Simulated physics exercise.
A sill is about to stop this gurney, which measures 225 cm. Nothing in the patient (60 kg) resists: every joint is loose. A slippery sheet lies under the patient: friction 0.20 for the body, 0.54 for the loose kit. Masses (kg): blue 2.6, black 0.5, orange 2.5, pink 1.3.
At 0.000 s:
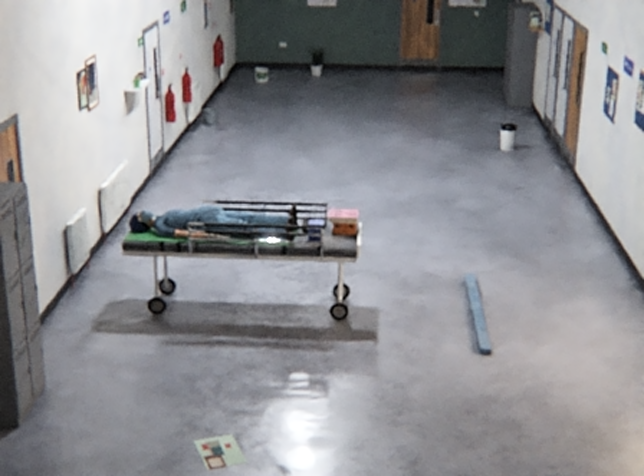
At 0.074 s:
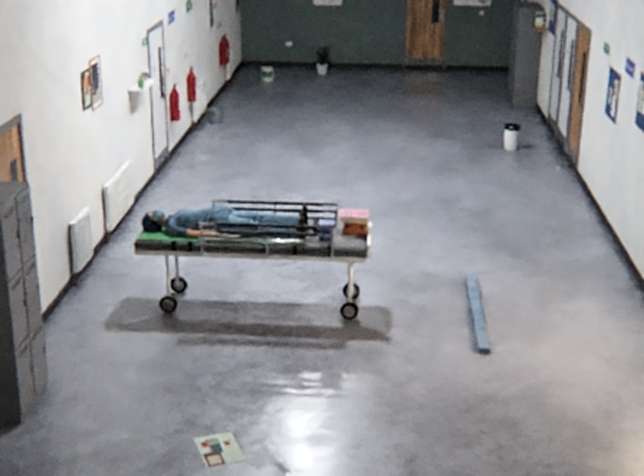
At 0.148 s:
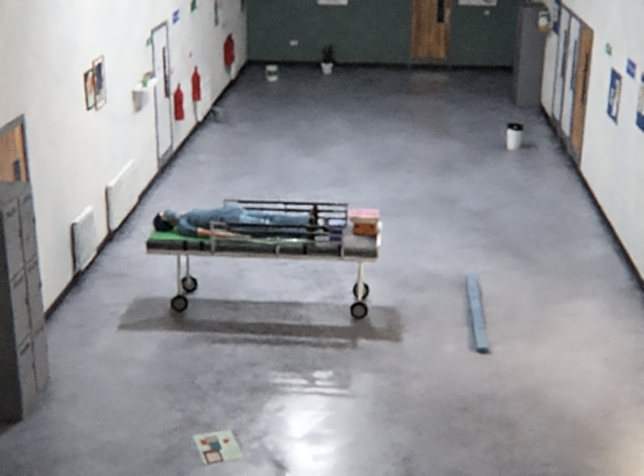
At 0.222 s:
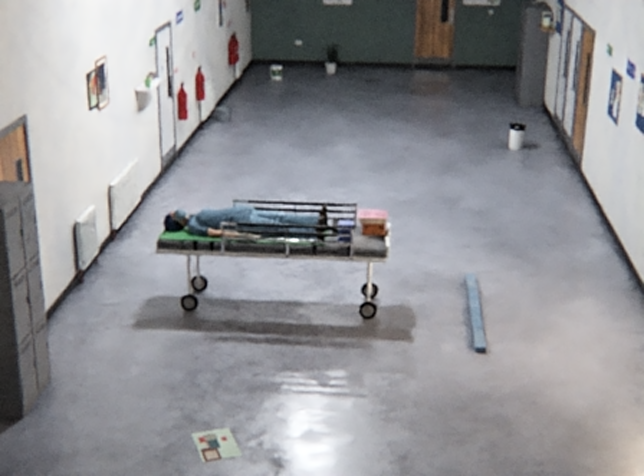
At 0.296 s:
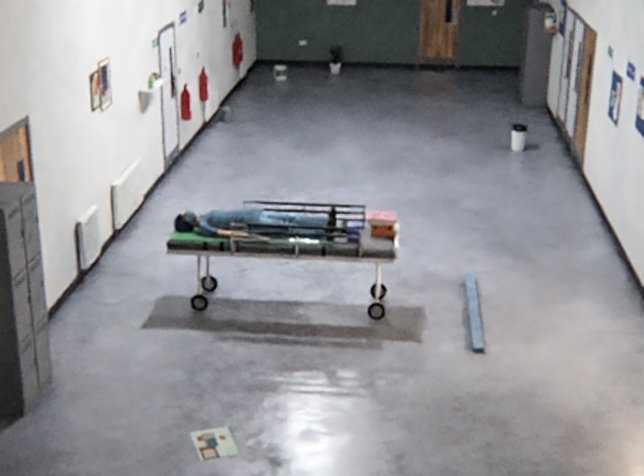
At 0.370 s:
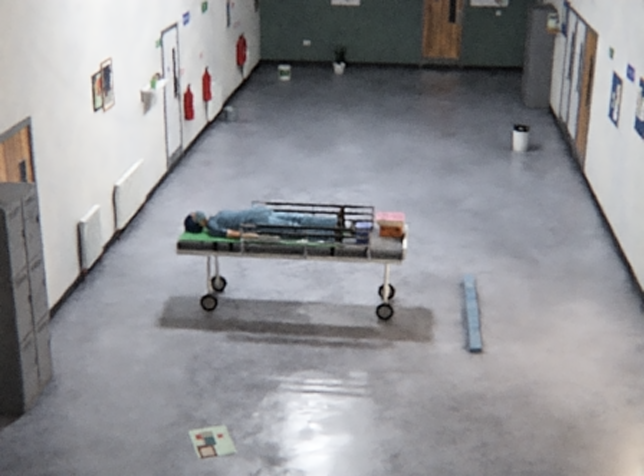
Gurney carrying a figure in blue lying flat rolls slowly rightward across a grey corridor floor, with no one pushing it.
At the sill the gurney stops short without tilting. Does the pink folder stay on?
The pink folder drops off.
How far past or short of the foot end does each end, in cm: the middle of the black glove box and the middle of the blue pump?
Black glove box 30 short, blue pump 30 short.
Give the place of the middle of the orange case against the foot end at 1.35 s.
Some 15 cm short of it.
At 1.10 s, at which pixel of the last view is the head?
Near (285, 226).
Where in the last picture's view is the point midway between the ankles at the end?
At about (436, 233).
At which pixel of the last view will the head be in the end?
At about (296, 227).
Contact comes at 0.95 s.
After 1.10 s the pink folder is 4 cm short of the foot end, tilted 5°, near (478, 223) in the last picture's view; the left ankle 55 cm short of the foot end.
After 1.35 s the pink folder is 2 cm past the foot end, tilted 60°, near (484, 229) in the last picture's view; the left ankle 48 cm short of the foot end.
After 1.65 s the pink folder is 15 cm past the foot end, tilted 150°, near (492, 291) in the last picture's view.
Final state at 1.9 s, blue pump stays on; black glove box stays on; orange case stays on; pink folder drops off; left ankle stops short of the foot end.
